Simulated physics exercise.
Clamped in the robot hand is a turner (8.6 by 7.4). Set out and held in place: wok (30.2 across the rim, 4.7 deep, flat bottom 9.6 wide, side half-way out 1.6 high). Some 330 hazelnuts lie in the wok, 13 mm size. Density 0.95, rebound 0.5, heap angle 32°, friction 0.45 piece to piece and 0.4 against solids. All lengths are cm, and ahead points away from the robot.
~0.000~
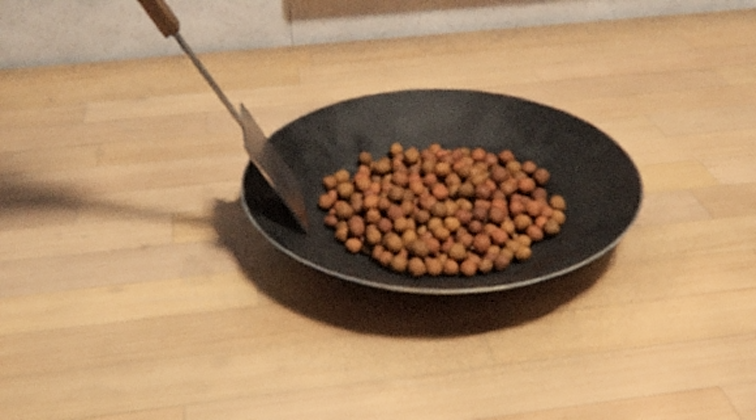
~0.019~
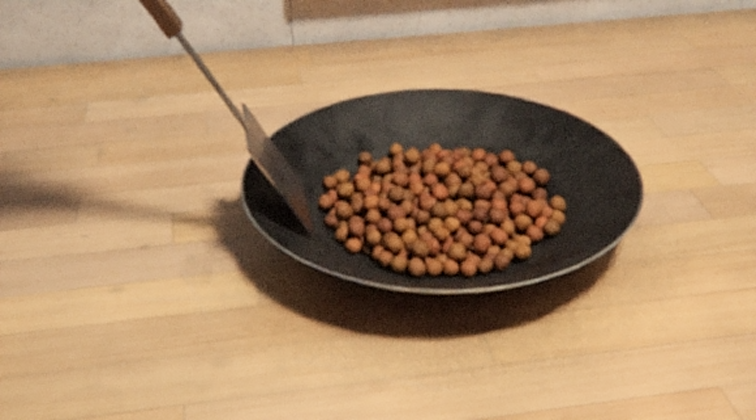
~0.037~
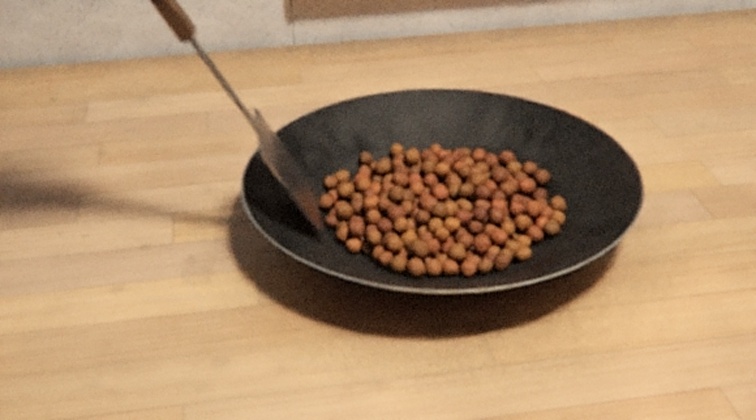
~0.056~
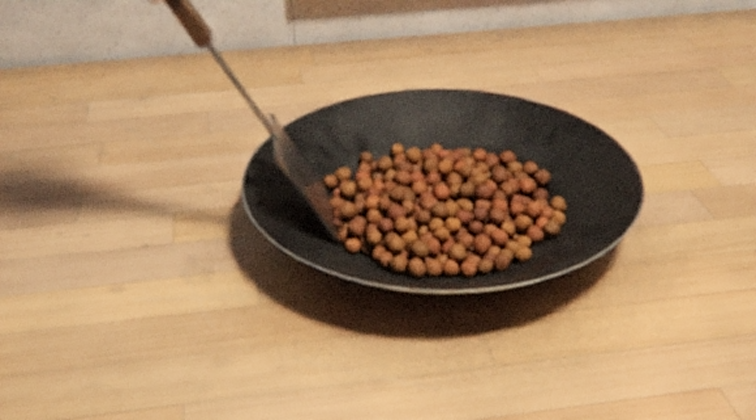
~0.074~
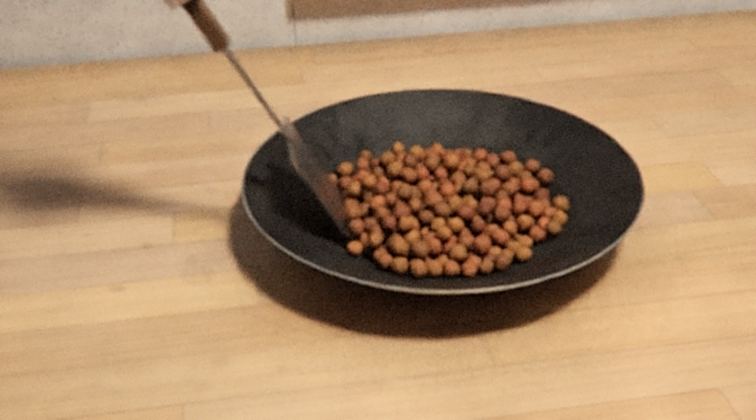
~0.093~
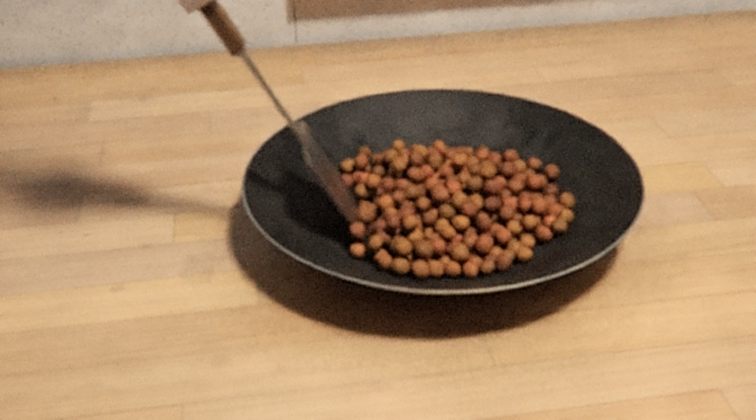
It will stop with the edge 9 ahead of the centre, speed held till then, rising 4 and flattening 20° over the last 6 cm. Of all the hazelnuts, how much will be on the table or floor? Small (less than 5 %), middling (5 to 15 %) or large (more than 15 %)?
Answer: Middling; 5 to 15 % of the hazelnuts finish on the table or floor.
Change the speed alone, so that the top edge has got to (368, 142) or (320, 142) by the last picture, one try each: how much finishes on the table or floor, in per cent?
About 40 and 15 per cent.
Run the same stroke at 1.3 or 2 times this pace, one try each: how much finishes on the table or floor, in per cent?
Some 20 and 40 per cent.
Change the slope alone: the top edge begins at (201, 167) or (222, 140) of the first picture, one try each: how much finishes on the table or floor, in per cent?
About 5 and 5 per cent.
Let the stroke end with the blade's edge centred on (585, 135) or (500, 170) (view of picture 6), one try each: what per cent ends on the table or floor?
About 20 and 0 per cent.
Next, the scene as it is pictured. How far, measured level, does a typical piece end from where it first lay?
About 5 cm.
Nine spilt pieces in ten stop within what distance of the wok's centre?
Some 35 cm.
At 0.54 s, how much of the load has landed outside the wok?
Some 6 per cent.
After 0.19 s, sloping 62°, highest piece 5 above the table; 327 in the wok.
After 0.29 s, sloping 55°, highest piece 6 above the table; 327 in the wok.
After 0.54 s, sloping 42°, highest piece 6 above the table; 305 in the wok, 19 on the table or floor, 3 on the blade or in flight.
After 1.59 s, sloping 42°, highest piece 5 above the table; 304 in the wok, 23 on the table or floor.
In the end, 304 in the wok, 23 on the table or floor. That is 7 % on the table or floor.
